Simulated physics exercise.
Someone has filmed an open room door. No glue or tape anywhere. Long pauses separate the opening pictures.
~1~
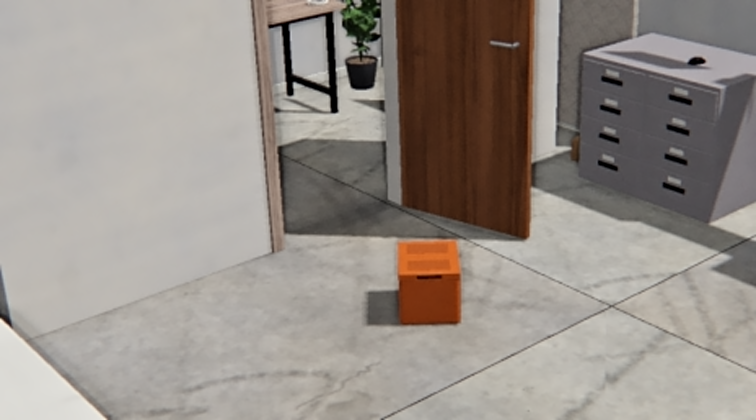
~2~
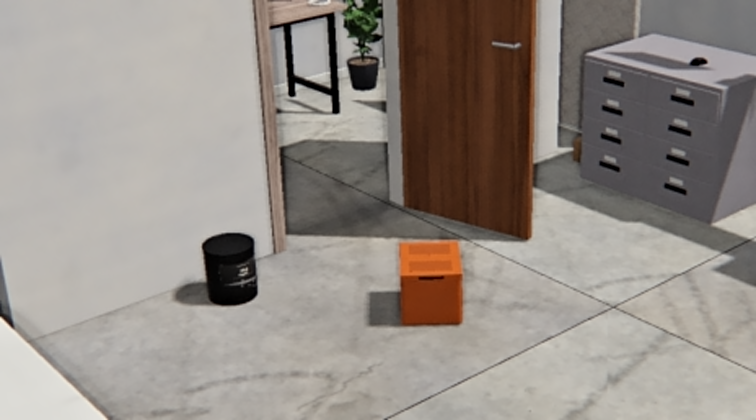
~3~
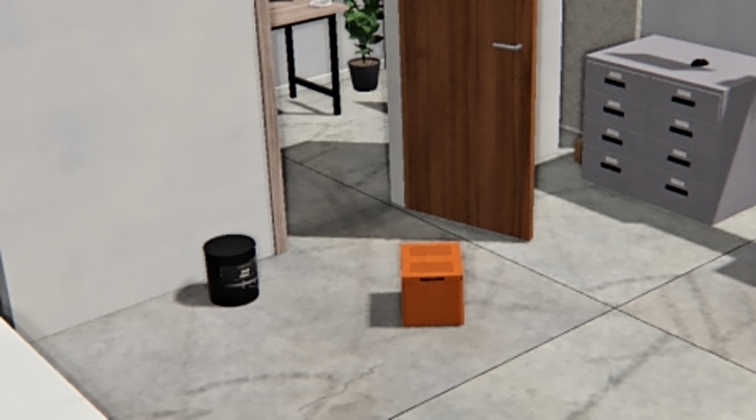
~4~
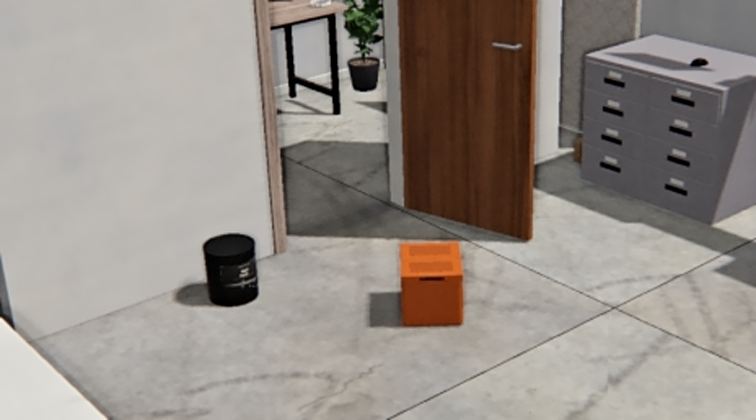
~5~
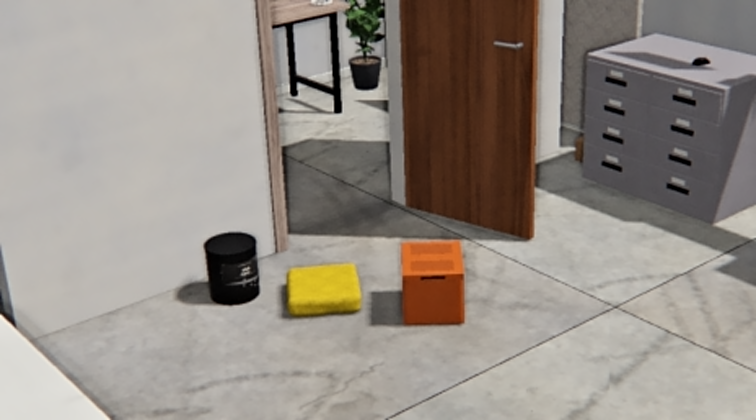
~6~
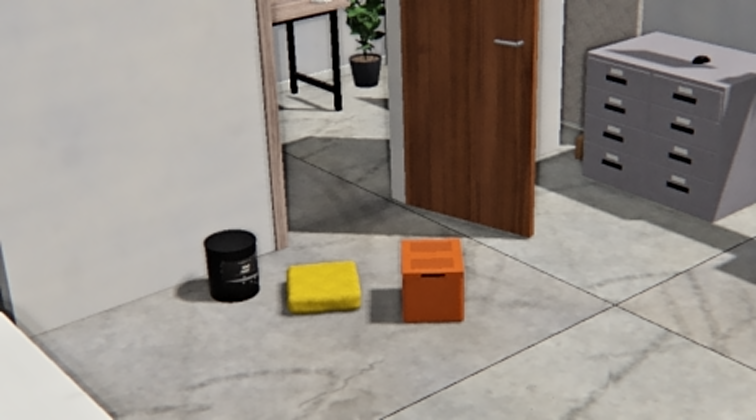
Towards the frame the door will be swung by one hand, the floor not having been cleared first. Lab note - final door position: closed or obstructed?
The door meets its frame.
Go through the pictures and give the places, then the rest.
In the first frame, door wide open and still.
In the second frame, door wide open and still; black pail (231, 269); orange tote (431, 283).
In the third frame, door wide open and still; black pail (232, 271); orange tote (432, 285).
In the fourth frame, door wide open and still; black pail (231, 270); orange tote (431, 284).
In the fifth frame, door wide open and still; black pail (233, 269); orange tote (432, 283).
In the sixth frame, door wide open and still; yellow cushion (323, 287); black pail (233, 266).
Then, 0.50 s later than the last frame, door 87° open.
Then, 0.90 s later than the last frame, door 58° open.
Then, 1.20 s later than the last frame, door 33° open.
Then, 1.50 s later than the last frame, door 7° open.
When it is over, door 0° open; all 3 as before. End places, in pixels of the last picture, yellow cushion near (323, 287).
